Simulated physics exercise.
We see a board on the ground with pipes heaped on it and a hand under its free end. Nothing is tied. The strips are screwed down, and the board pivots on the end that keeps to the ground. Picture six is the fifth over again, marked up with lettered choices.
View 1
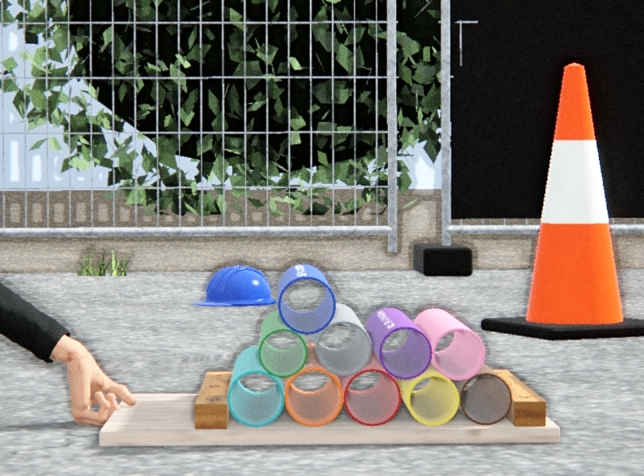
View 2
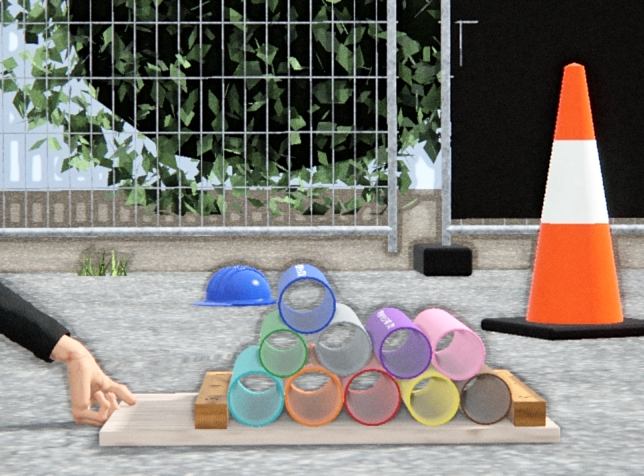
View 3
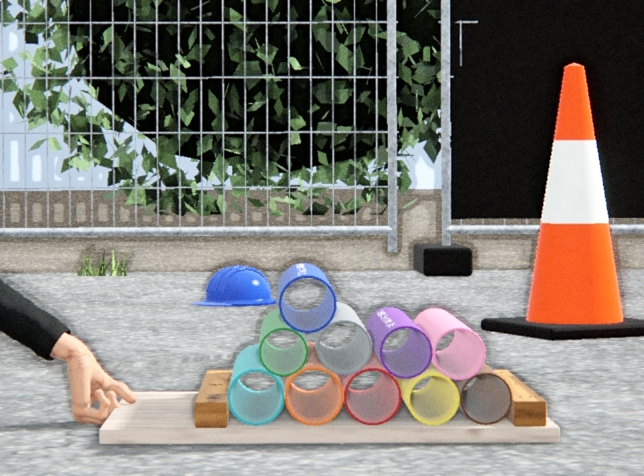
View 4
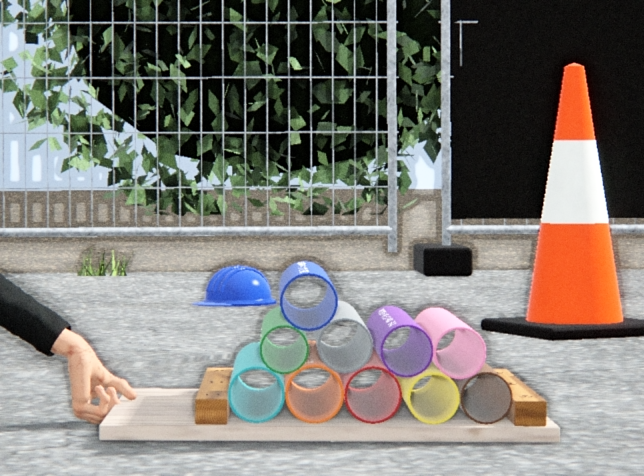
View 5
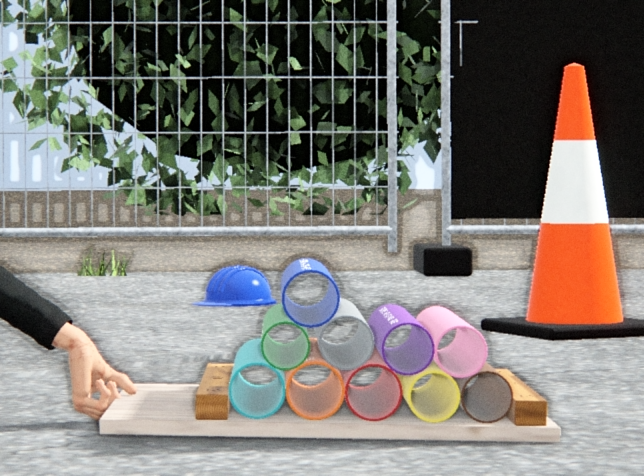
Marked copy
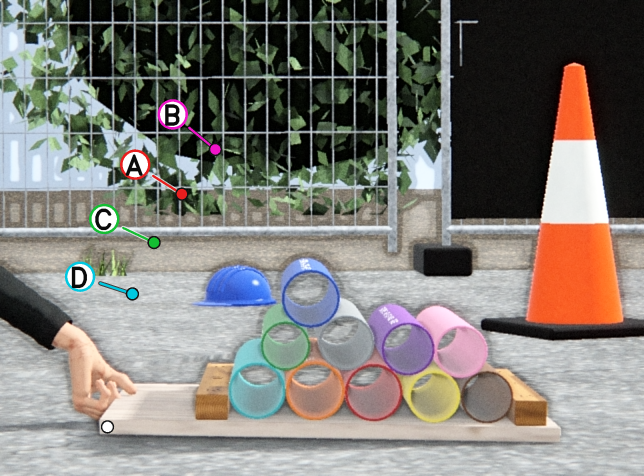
A hand slowly lifts the left end of a board stacked with colourful pipes very slightly.
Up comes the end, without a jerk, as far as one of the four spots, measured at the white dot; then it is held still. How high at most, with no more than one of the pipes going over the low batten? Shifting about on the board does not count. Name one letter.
It can be raised to D.
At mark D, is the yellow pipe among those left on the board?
The yellow pipe: Yes.
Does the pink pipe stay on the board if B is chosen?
No.
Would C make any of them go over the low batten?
Yes, at C.
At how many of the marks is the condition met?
The number is one.
On the marked copy, A at (182, 194); B at (215, 149); C at (154, 243); D at (132, 294); the white dot at (107, 427).
With D. Early on, board at 14°.
Further on, board at 19°.
At the end, board at 19°, none over the low batten.
As for the rest, A four over the low batten (pink, purple, grey, blue); B five over the low batten; C four over the low batten (pink, purple, grey, blue).
